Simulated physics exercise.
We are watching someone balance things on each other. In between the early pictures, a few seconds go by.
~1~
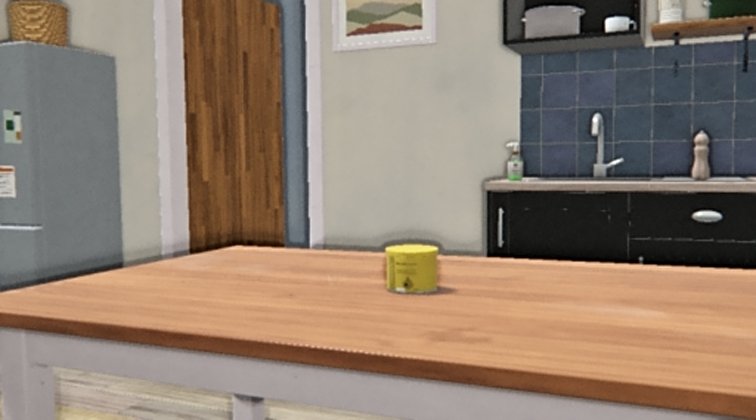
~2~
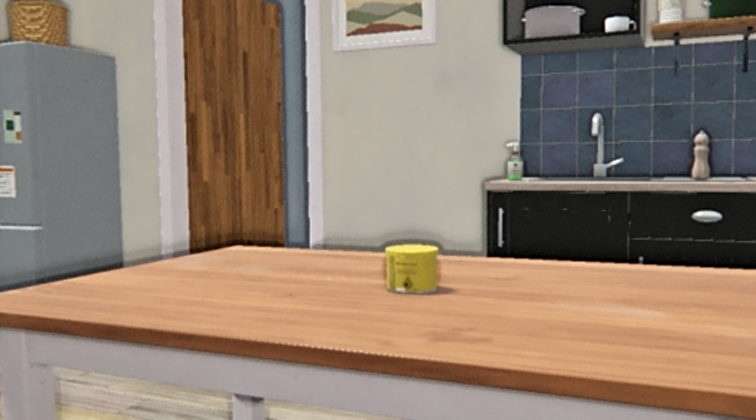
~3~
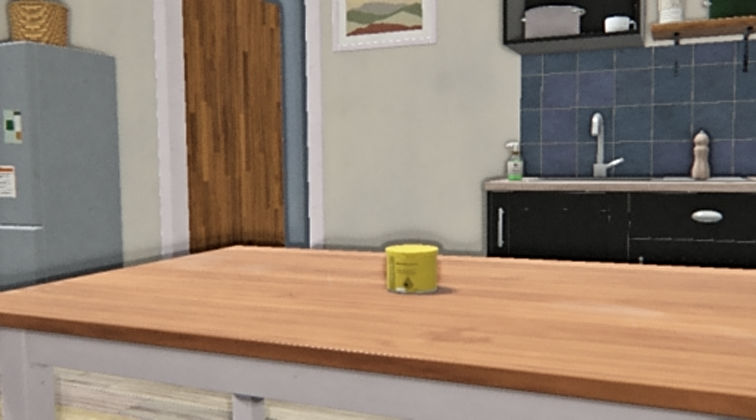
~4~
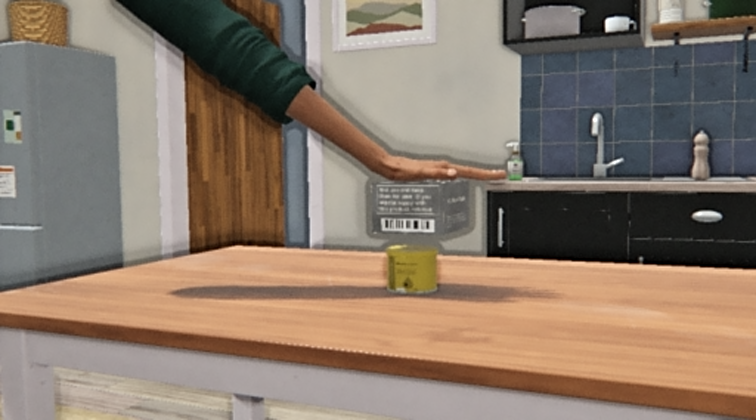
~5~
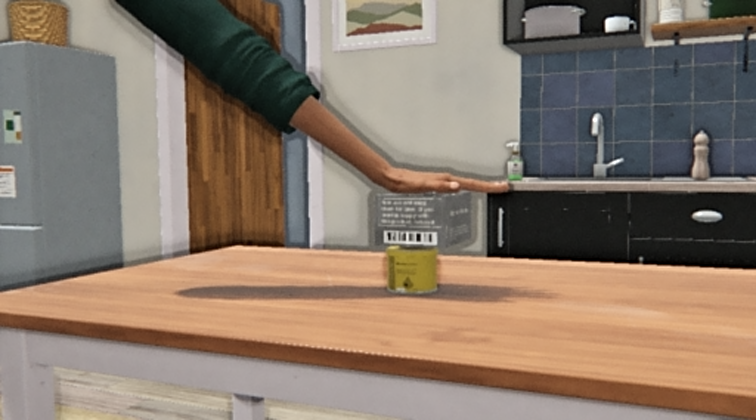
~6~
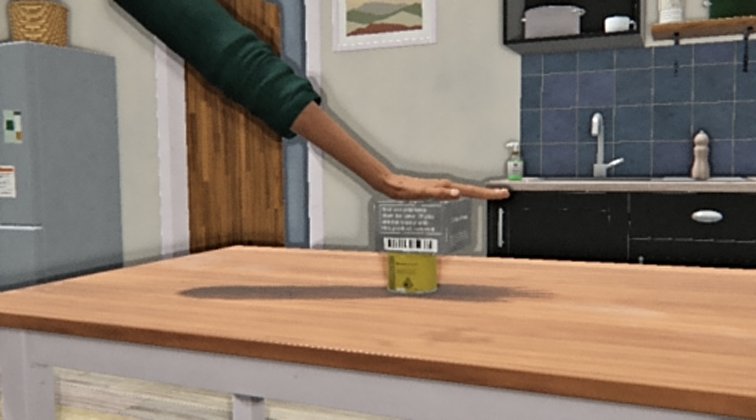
Grey see-through box being lowered by a hand in a green sleeve onto a small yellow tub on a wooden kitchen table.
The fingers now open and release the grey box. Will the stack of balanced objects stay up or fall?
I expect nothing will drop.
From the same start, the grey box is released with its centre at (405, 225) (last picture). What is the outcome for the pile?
The pile remains standing.
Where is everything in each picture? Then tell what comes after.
The last thing is not in view yet; yellow tub (412, 269), in the first picture.
The last thing is not in view yet; yellow tub (412, 269), in the second picture.
The last thing is not in view yet; yellow tub (412, 269), in the third picture.
On its way; grey box (422, 206); yellow tub (412, 269), in the fourth picture.
On its way; grey box (425, 217); yellow tub (412, 269), in the fifth picture.
In place under the hand; grey box (425, 224); yellow tub (412, 269), in the sixth picture.
Then, 1.00 s on from there, no change.
Then, 2.10 s on from there, grey box resting near (425, 225).
In the end, both unmoved. At the end, from the last picture's camera, grey box near (425, 225). The pile keeps its balance.
